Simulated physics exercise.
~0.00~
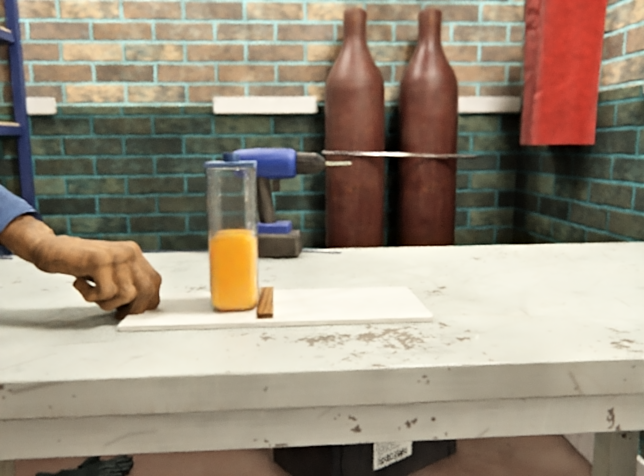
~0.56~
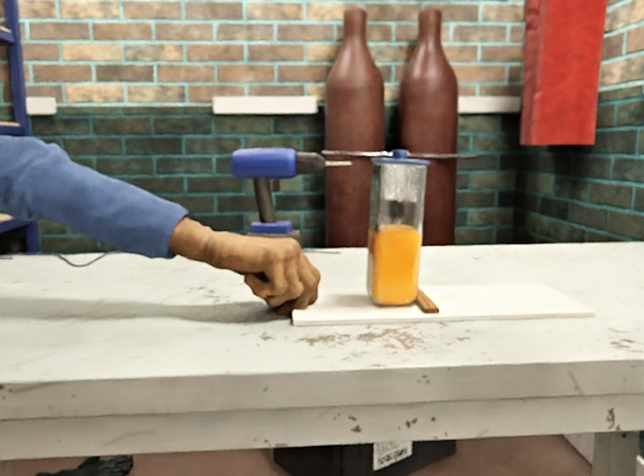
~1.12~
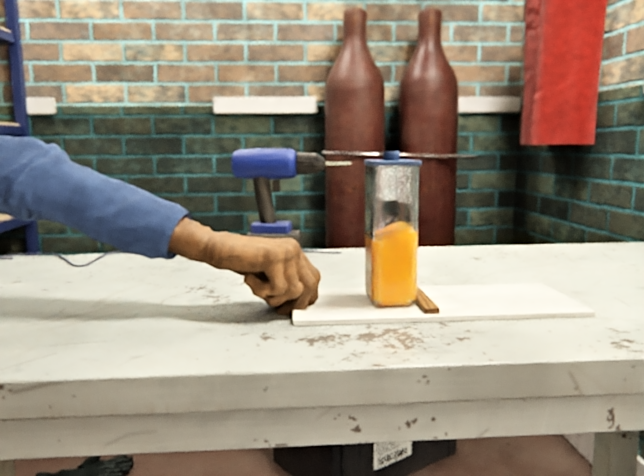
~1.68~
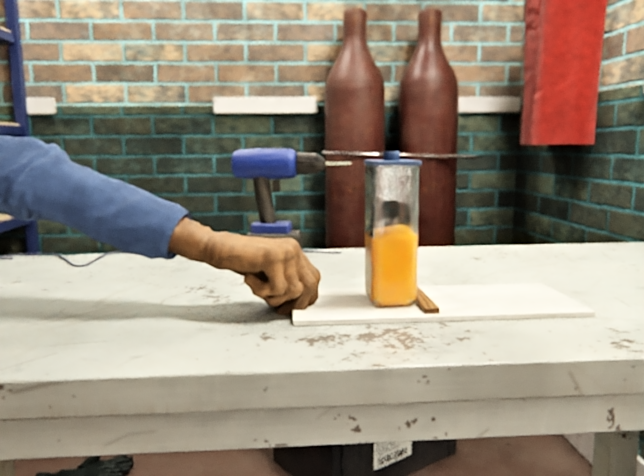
The video shows a hand in a blue sleeve pushing a white board rightward along a worn table, carrying a capped clear flask of orange juice beside a small wooden batten. The board stops, the flask rocks slightly and the juice tilts, and the flask ends standing upright on the board.
